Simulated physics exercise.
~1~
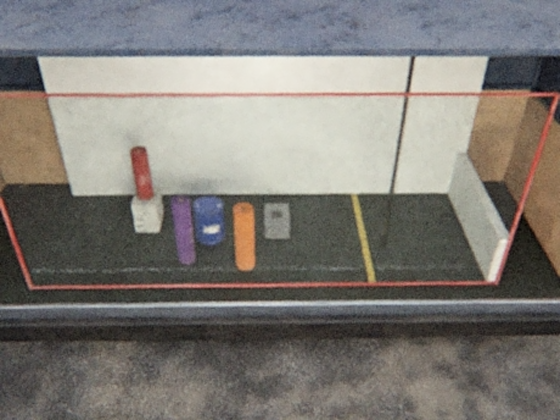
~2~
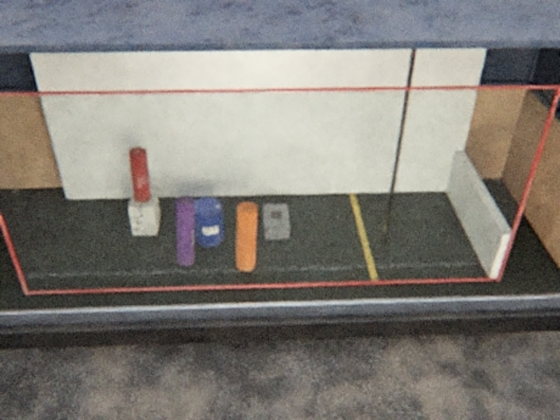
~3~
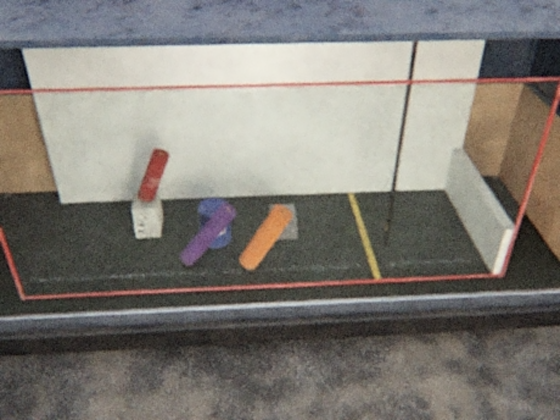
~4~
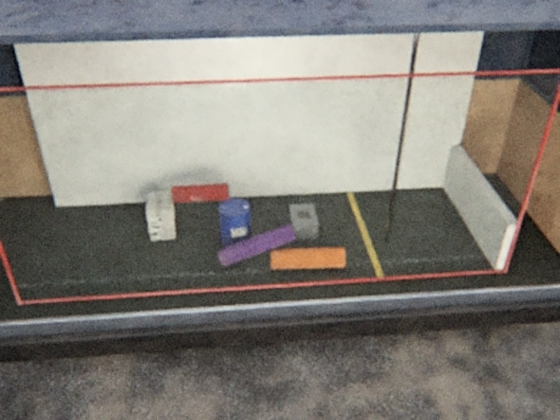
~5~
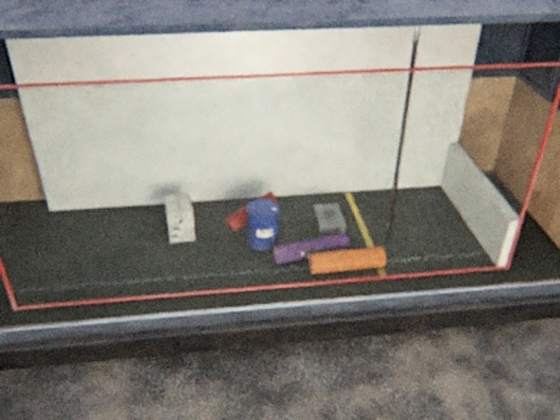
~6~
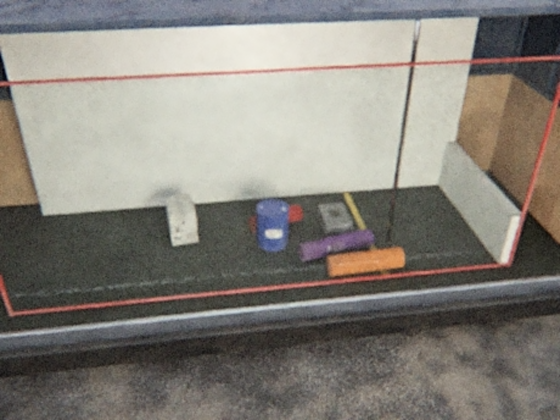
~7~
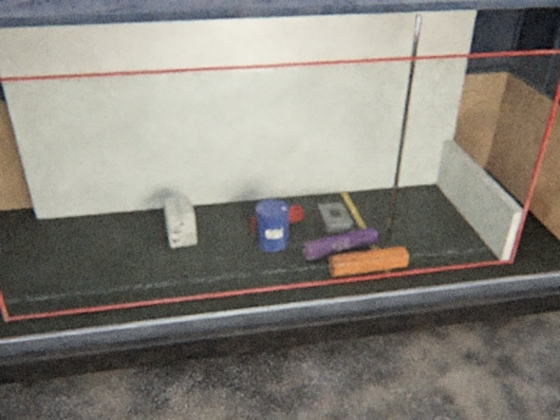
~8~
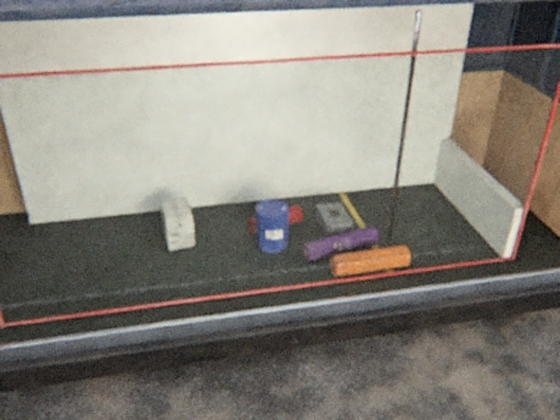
A long, dark-floored bay with a pale back wall is seen from above and in front, the view drifting slightly. On the left a red roll stands on a white pack, with upright purple and orange rolls, a blue drum and a grey toolbox to the right, before a yellow line. The three rolls lean right and topple as the drum and toolbox slide that way. The red roll drops to the floor behind the drum, and everything slides farther before stopping. The drum stays upright, while the orange roll lies in front, its middle short of the line.
